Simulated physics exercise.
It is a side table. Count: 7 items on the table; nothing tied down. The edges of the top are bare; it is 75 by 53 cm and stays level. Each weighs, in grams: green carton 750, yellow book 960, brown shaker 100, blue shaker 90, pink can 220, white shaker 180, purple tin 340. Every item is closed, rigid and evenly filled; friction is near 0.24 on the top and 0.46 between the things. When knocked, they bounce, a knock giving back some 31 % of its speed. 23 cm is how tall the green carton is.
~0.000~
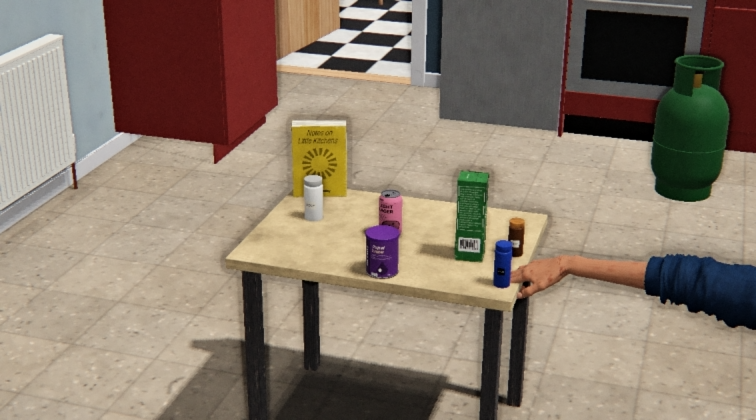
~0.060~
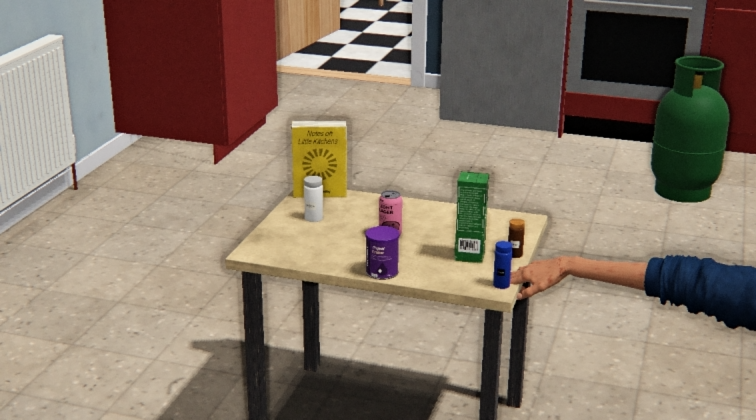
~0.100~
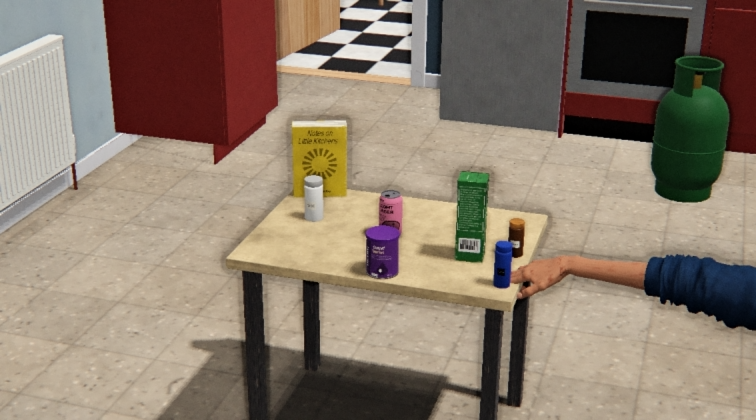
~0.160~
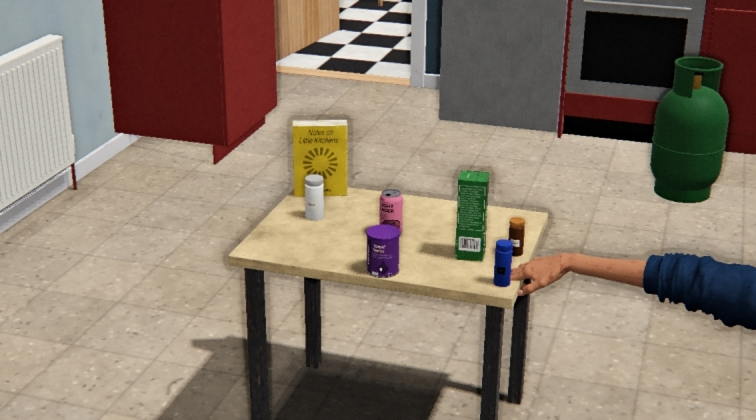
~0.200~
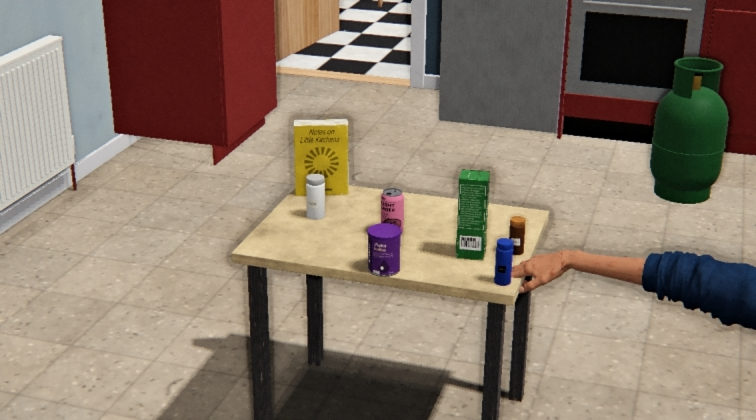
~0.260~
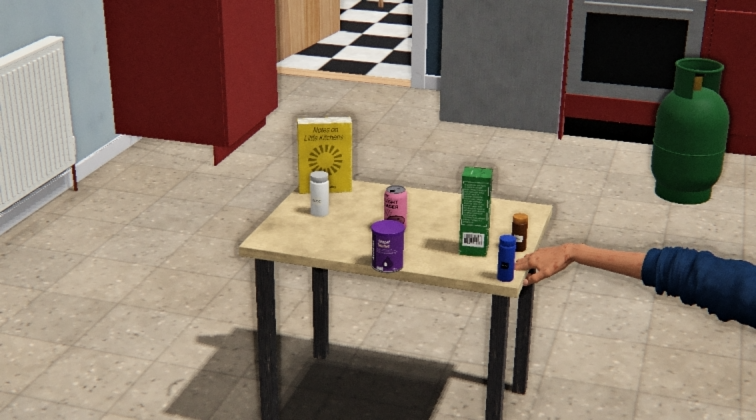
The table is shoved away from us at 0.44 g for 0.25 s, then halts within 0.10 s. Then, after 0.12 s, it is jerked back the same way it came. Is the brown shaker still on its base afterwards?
Yes.
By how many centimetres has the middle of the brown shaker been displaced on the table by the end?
It ends up around 9 cm from its start.
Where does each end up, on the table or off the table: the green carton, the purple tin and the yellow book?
Observed: Green carton remains in bounds; purple tin exits its support; yellow book exits its support.
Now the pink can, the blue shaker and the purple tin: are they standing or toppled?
In the last frame the pink can remains up, the blue shaker remains up and the purple tin does not stay up.
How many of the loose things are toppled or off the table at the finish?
My answer is 2.
After 0.56 s, table along by 19 cm; purple tin now off the table; yellow book 5° off upright.
After 0.86 s, yellow book now off the table; brown shaker moved 12 cm near (525, 221); green carton moved 13 cm.
After 1.16 s, brown shaker moved 9 cm near (523, 226); green carton moved 10 cm; blue shaker moved 9 cm.
In the end (2.2 s), off the table and tipped over, yellow book and purple tin; not toppled but over 5 cm from the start, green carton, brown shaker, blue shaker, pink can and white shaker. At the end, from the last picture's camera, brown shaker near (523, 226).
